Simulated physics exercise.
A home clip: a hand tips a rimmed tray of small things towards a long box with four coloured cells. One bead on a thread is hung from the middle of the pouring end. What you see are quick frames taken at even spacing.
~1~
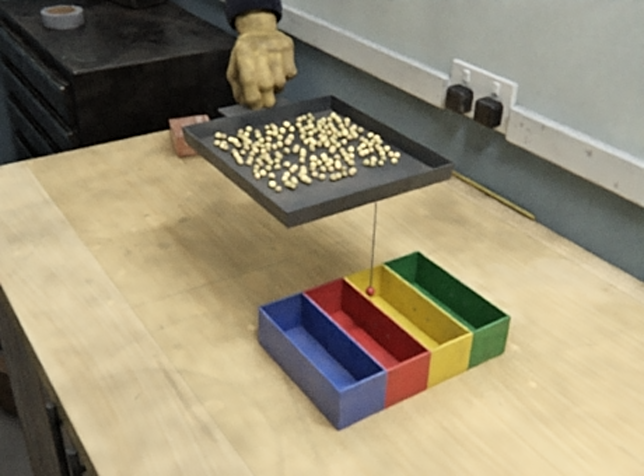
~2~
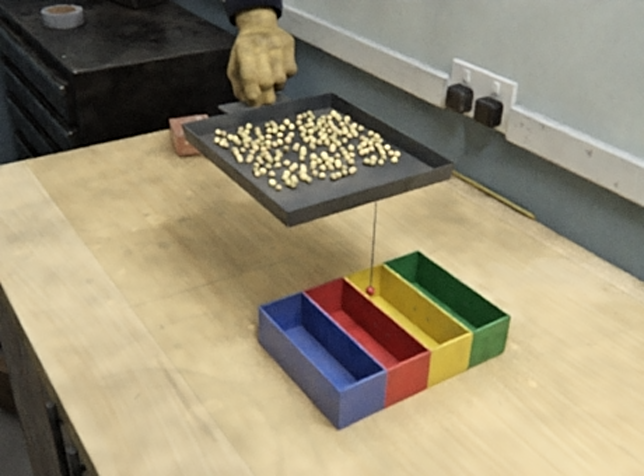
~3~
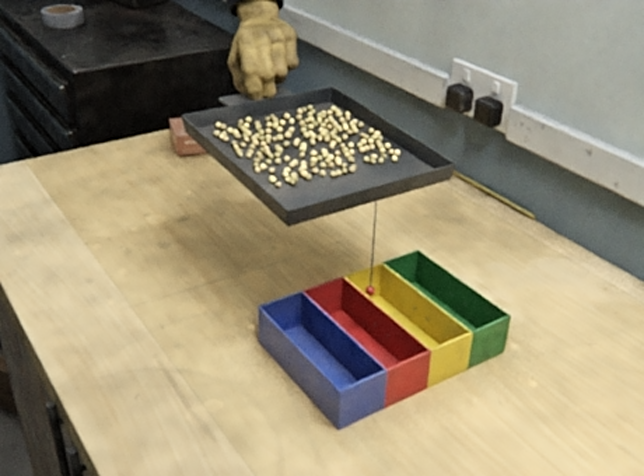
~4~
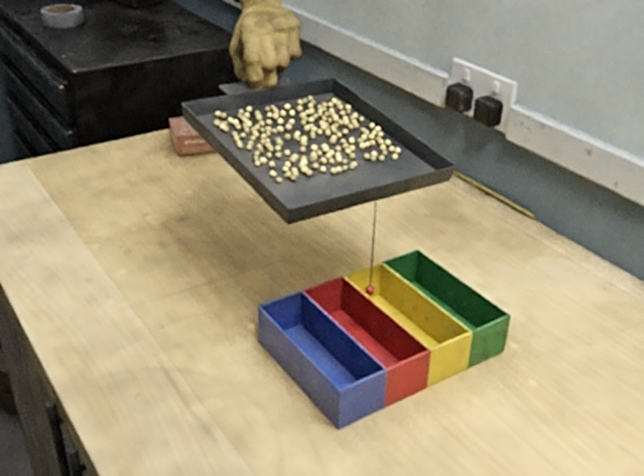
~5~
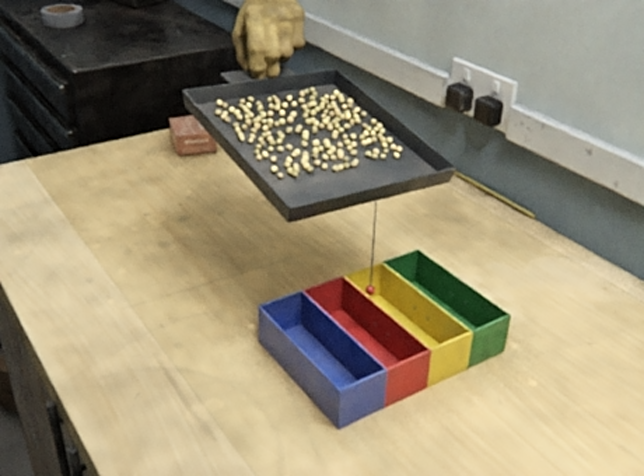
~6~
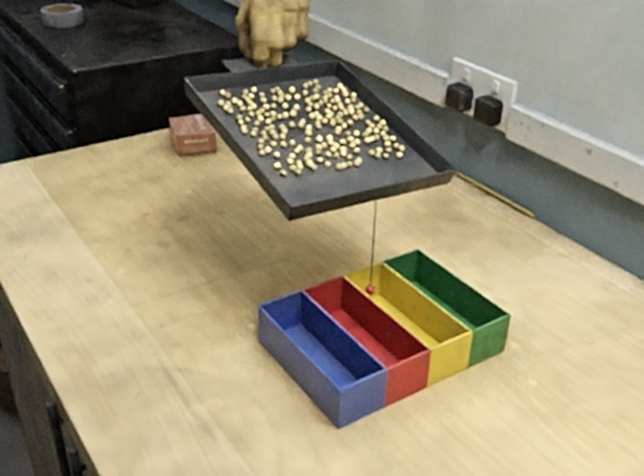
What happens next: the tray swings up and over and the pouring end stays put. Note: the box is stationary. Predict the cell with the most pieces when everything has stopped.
I would say the green cell.
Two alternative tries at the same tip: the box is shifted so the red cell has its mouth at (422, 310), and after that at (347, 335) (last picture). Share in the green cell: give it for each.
Around 0 and then 50 per cent.
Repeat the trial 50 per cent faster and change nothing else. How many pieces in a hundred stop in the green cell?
I'd expect close to 70 per cent.
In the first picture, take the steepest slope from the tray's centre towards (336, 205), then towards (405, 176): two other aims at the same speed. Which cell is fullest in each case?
Try 1 - the blue one; try 2 - the green cell.
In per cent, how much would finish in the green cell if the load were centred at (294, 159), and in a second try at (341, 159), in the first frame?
Around 60 then around 70 per cent.
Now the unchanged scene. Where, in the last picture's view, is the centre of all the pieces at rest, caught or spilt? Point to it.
Centre at rest, last view: Approx. (440, 326).
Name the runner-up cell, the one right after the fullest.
The cell in second spot is the yellow cell.
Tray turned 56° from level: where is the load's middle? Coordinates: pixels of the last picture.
(409, 179).
Just after the last frame, tray tipped steeply; almost all on the tray; just a few in the yellow cell; just a few falling or outside the box.
A moment on, tray tipped right over; the larger part on the tray; about a tenth in the green cell; just a few in the yellow cell; about a tenth falling or outside the box.
Further on, tray tipped past a quarter turn; the larger part in the green cell; roughly a quarter in the yellow cell; just a few in the red cell; just a few falling or outside the box.
When it is over, tray tipped past a quarter turn; the larger part in the green cell; roughly a quarter in the yellow cell; just a few in the red cell; not one in the blue cell; just a few outside the box.
